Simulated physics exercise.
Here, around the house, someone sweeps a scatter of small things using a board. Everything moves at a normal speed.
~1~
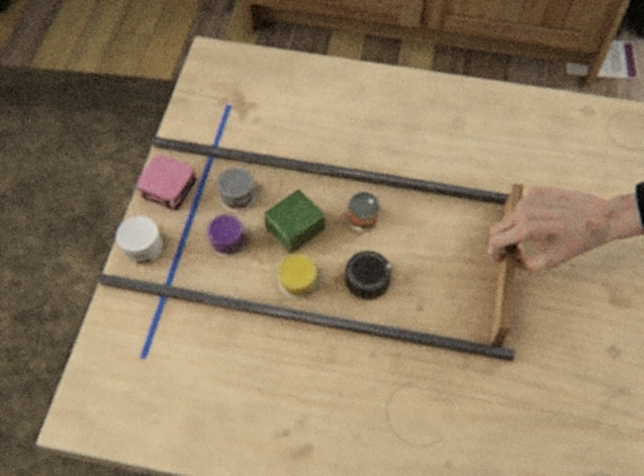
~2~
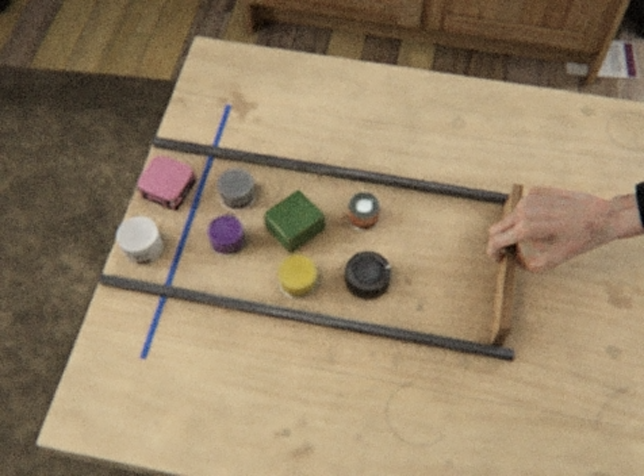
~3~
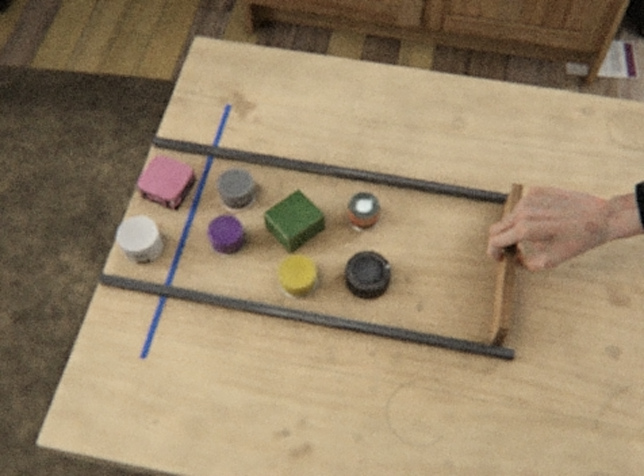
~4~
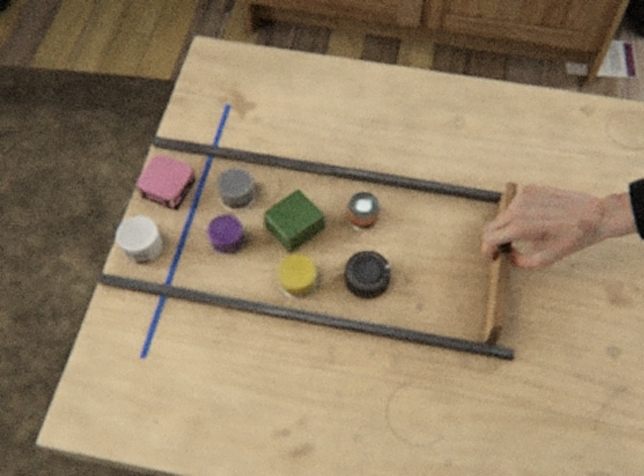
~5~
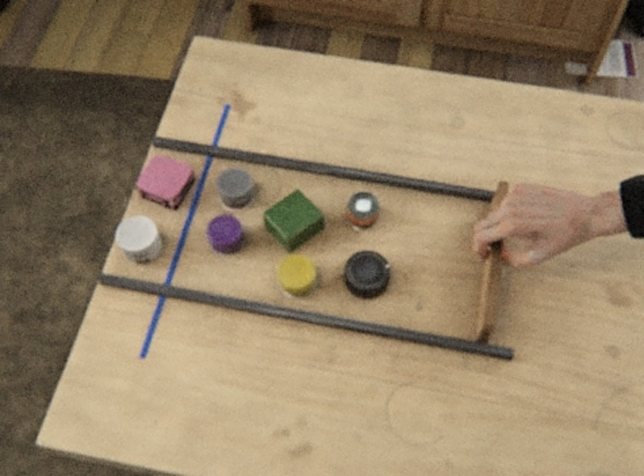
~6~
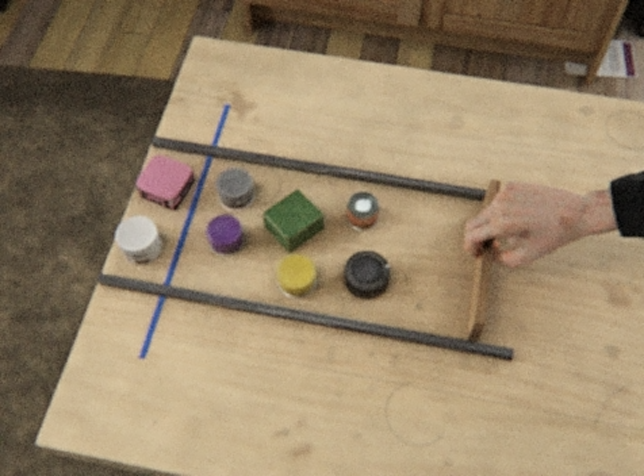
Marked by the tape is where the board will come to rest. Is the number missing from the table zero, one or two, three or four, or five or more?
Count off: Fewer than three, some.
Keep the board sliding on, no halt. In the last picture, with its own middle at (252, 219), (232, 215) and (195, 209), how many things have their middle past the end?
Place by place, 0, 0 and 2.
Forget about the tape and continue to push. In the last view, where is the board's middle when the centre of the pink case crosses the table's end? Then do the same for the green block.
Roughly (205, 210); for the second one, roughly (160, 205).
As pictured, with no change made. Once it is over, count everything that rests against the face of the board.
2 of them.
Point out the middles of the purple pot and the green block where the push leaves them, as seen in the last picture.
The purple pot stops around (125, 220); the green block around (157, 195).
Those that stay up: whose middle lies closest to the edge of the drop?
Answer: The purple pot.
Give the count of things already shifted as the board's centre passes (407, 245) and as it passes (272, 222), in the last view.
Counts: 0, 6.
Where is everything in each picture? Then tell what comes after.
White tub (140, 241); pink case (167, 183); grey tin (237, 190); board (508, 263); tape (190, 220), in the first frame.
Pink case (167, 183); yellow pot (298, 277), in the second frame.
Grey tin (236, 190); purple pot (226, 236), in the third frame.
White tub (140, 241); board (501, 262), in the fourth frame.
Pink case (166, 183); orange tin (363, 211), in the fifth frame.
White tub (139, 241); pink case (166, 183); grey tin (235, 189); board (484, 259); tape (189, 219), in the sixth frame.
A little later, none off yet; white tub at rest near (139, 241); pink case at rest near (166, 183); grey tin at rest near (235, 189).
Next, none off yet; white tub at rest near (139, 241); pink case at rest near (166, 183); grey tin moving near (232, 187).
When it is over, the number that fall off is one or two; down, pink case and white tub.
